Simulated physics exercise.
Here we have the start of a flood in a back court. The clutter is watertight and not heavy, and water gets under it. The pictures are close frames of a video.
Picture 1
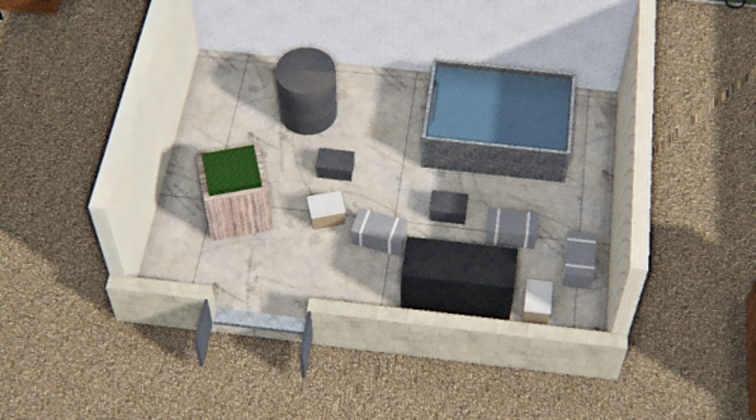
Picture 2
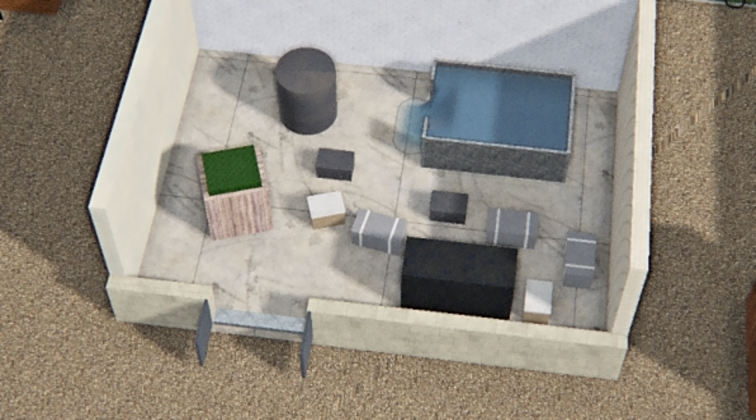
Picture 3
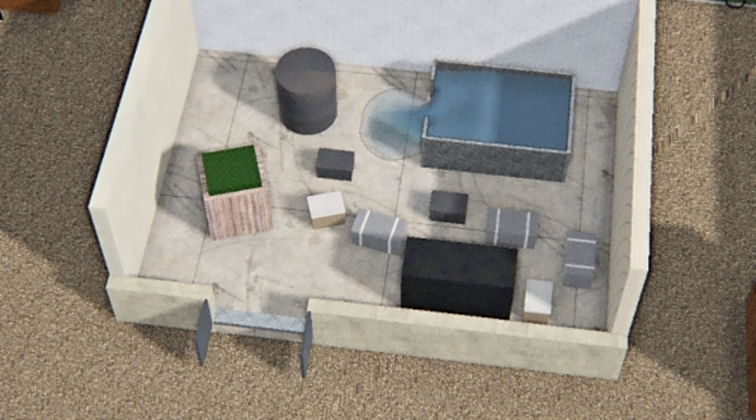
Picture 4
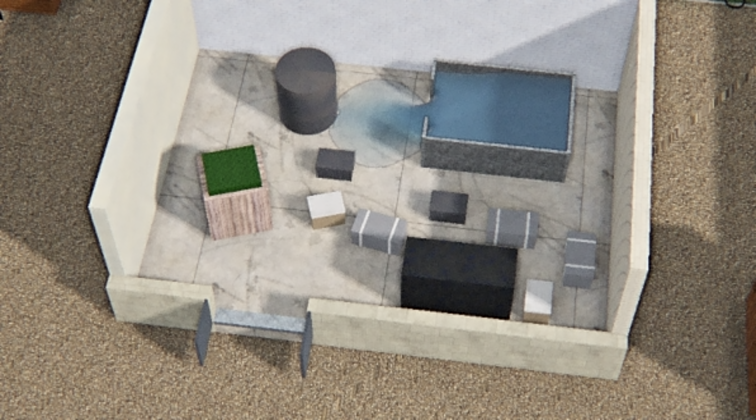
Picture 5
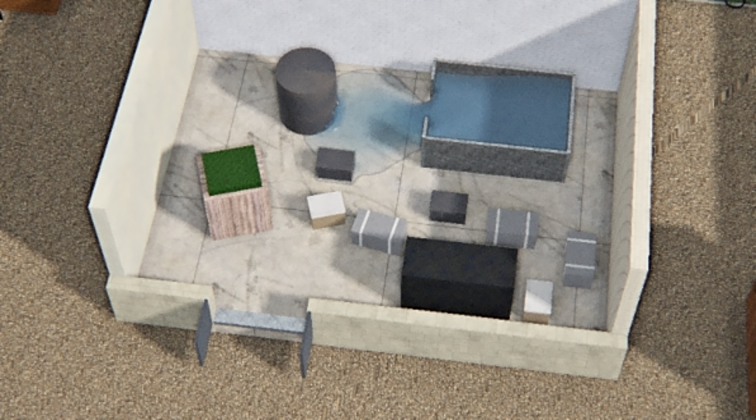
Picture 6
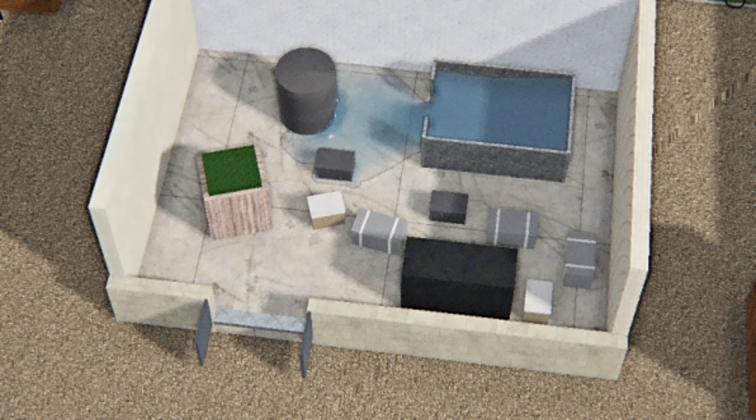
In a walled back court, water pours from a tank's left side and spreads leftward across the floor.
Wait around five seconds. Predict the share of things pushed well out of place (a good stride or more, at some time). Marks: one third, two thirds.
That comes to less than a third.
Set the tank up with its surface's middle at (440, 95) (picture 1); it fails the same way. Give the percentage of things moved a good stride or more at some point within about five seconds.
Some 40 per cent.
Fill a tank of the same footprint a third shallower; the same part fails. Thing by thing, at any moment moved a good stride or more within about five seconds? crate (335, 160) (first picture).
Verdict: Moved that far.
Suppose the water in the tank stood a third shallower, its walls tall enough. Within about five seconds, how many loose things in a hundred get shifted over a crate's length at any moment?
I make it 10 per cent.
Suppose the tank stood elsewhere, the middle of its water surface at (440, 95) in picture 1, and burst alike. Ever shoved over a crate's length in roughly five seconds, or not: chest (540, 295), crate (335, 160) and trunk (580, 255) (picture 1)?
In that order: No, shifted that much, never so far.
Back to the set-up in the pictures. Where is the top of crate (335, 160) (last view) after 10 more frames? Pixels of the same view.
Near (297, 222).
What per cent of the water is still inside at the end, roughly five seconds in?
Some 96 per cent.
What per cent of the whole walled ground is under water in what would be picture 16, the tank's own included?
Near 45 in a hundred.
A moment on, 0 of 7 are well off their spots; 0 afloat.
Next, 1 of 7 are well off their spots; 0 afloat.
Later, 2 of 7 are well off their spots; 0 afloat.
In the end, 2 of 7 are well off their spots, and 2 have been at some point; 0 afloat.
